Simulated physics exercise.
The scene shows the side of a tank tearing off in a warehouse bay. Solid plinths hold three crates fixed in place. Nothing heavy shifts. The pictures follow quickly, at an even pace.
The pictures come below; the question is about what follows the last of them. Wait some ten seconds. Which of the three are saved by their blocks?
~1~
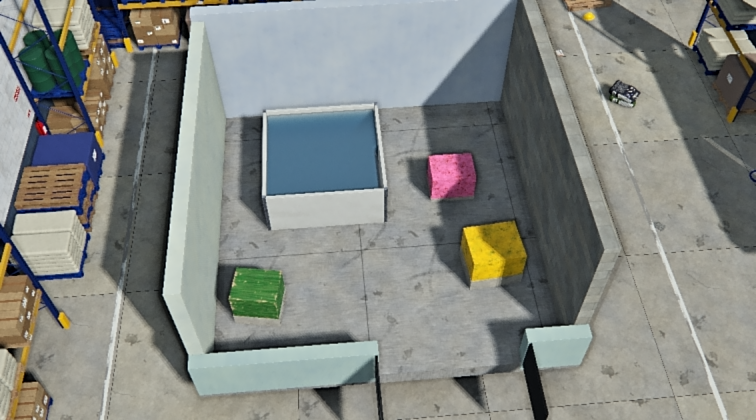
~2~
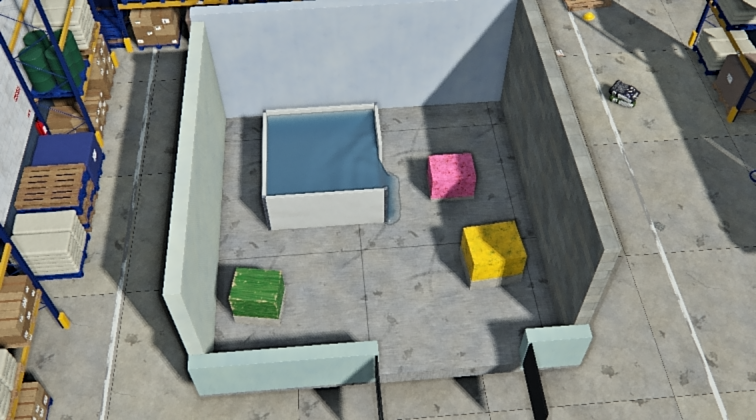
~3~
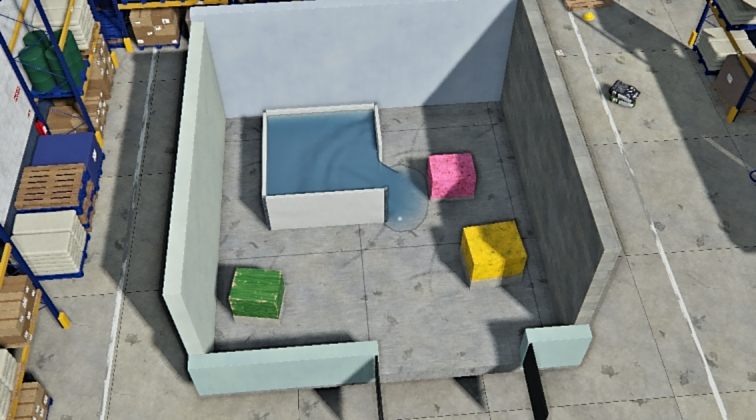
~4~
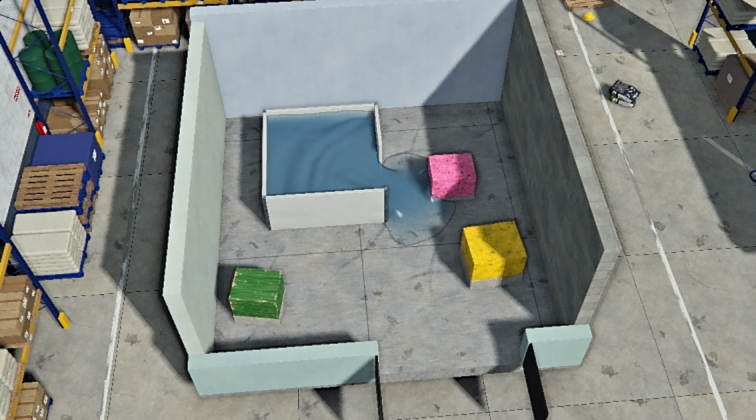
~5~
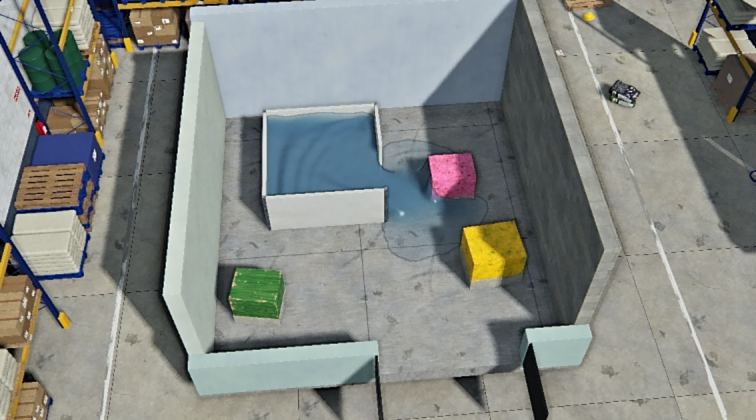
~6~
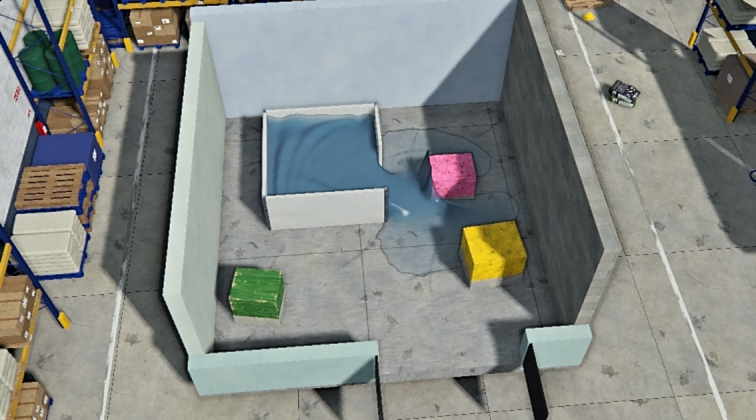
My prediction: Green crate: Remains dry; pink crate: Becomes wet; yellow crate: Becomes wet.
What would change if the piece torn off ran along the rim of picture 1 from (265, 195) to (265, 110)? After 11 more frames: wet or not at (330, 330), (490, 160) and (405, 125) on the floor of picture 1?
First spot drenched, second unwetted, third drenched.
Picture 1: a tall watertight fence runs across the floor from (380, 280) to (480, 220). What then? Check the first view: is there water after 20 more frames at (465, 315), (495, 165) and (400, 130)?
First unwetted, then inundated, then inundated.
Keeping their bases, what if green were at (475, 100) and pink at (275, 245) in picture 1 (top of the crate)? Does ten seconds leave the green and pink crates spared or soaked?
The green one is drenched; the pink one is drenched.
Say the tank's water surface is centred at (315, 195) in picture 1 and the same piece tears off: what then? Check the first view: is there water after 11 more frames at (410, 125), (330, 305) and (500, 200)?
As listed: Clear, not flooded, flooded.
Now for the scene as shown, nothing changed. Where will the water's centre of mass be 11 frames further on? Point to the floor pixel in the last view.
I'd put my finger on (382, 187).
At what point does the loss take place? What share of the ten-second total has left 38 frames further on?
My reading is near 65 per cent.
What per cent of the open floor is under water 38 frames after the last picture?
That works out at 70 %.
A moment on, water covers 35 % of the floor; the green crate not reached, the pink crate water round its plinth, the yellow crate water round its plinth.
Next, water covers 50 % of the floor; the green crate not reached, the pink crate water round its plinth, the yellow crate water round its plinth.
Then, water covers 60 % of the floor; the green crate not reached, the pink crate water round its plinth, the yellow crate water round its plinth.
Later, water covers 70 % of the floor; the green crate not reached, the pink crate water round its plinth, the yellow crate water round its plinth.
In the end, water covers 100 % of the floor; the green crate stayed above the water, the pink crate was topped, the yellow crate was topped.
